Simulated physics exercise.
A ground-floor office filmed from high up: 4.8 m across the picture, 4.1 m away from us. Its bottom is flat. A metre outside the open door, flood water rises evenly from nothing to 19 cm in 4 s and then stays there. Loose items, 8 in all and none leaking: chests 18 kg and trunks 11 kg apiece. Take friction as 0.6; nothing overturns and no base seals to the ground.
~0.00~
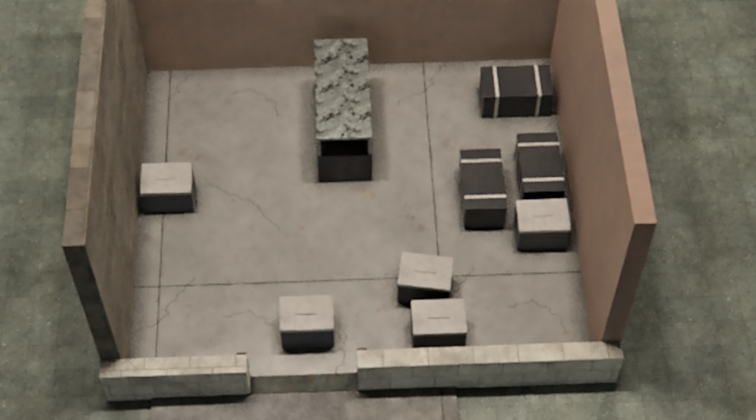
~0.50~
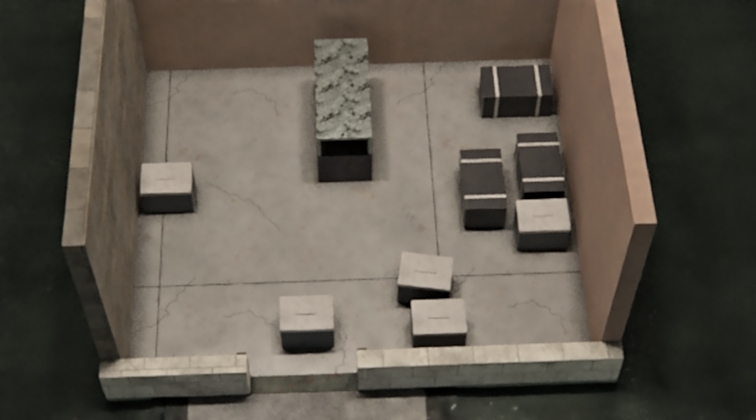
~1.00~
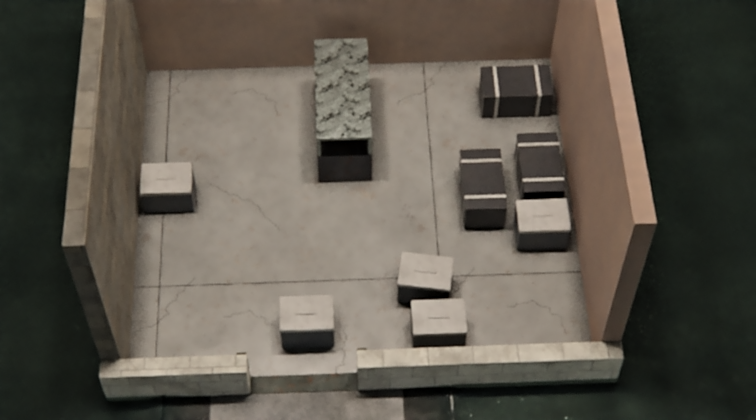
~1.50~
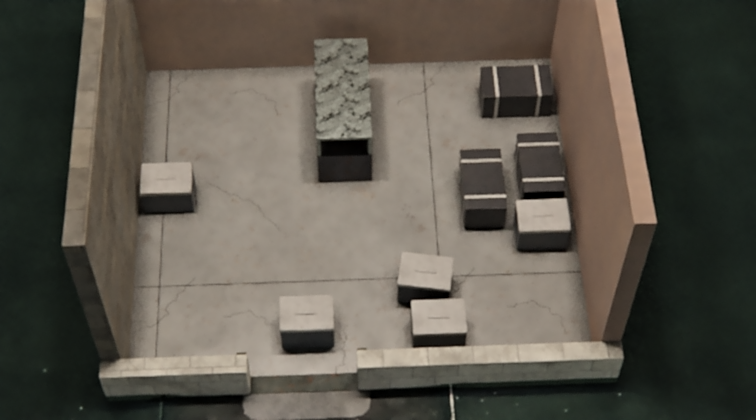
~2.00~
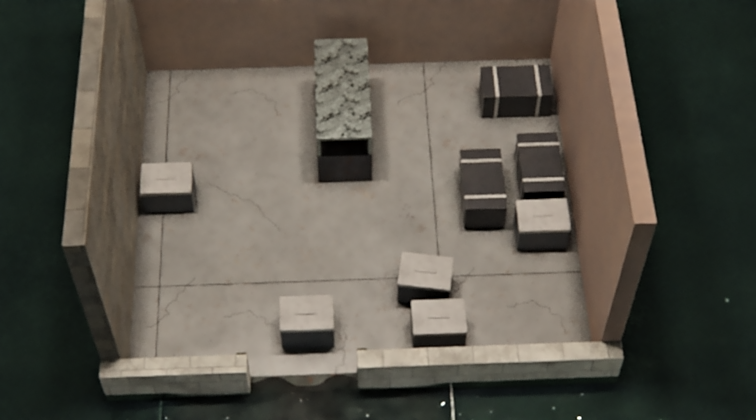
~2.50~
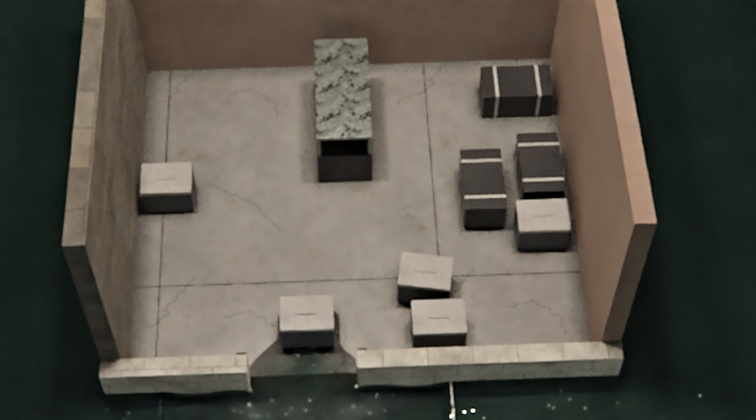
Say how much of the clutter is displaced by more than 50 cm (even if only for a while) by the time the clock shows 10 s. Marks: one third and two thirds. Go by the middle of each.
Share: Not even a third.
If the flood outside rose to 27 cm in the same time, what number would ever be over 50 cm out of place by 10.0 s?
In that case 2 of them.
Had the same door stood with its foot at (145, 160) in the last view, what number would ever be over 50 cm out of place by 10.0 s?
In that case 0 of them.
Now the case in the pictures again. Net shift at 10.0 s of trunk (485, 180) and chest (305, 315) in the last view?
In turn: 10 cm, 150 cm.
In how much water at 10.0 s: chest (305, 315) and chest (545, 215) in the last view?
About 6 and 2 cm.
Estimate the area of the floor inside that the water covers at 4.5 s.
About 5.0 m2.
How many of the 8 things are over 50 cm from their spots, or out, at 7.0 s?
1 of them.
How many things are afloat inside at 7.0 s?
I count 0.
After 3.5 s 0 of 8 are over 50 cm from their spots; 0 afloat.
After 4.5 s 0 of 8 are over 50 cm from their spots; 0 afloat.
After 7.0 s 1 of 8 are over 50 cm from their spots; 0 afloat.
After 10.0 s 2 of 8 are over 50 cm from their spots, and 2 have been at some point; 1 afloat.
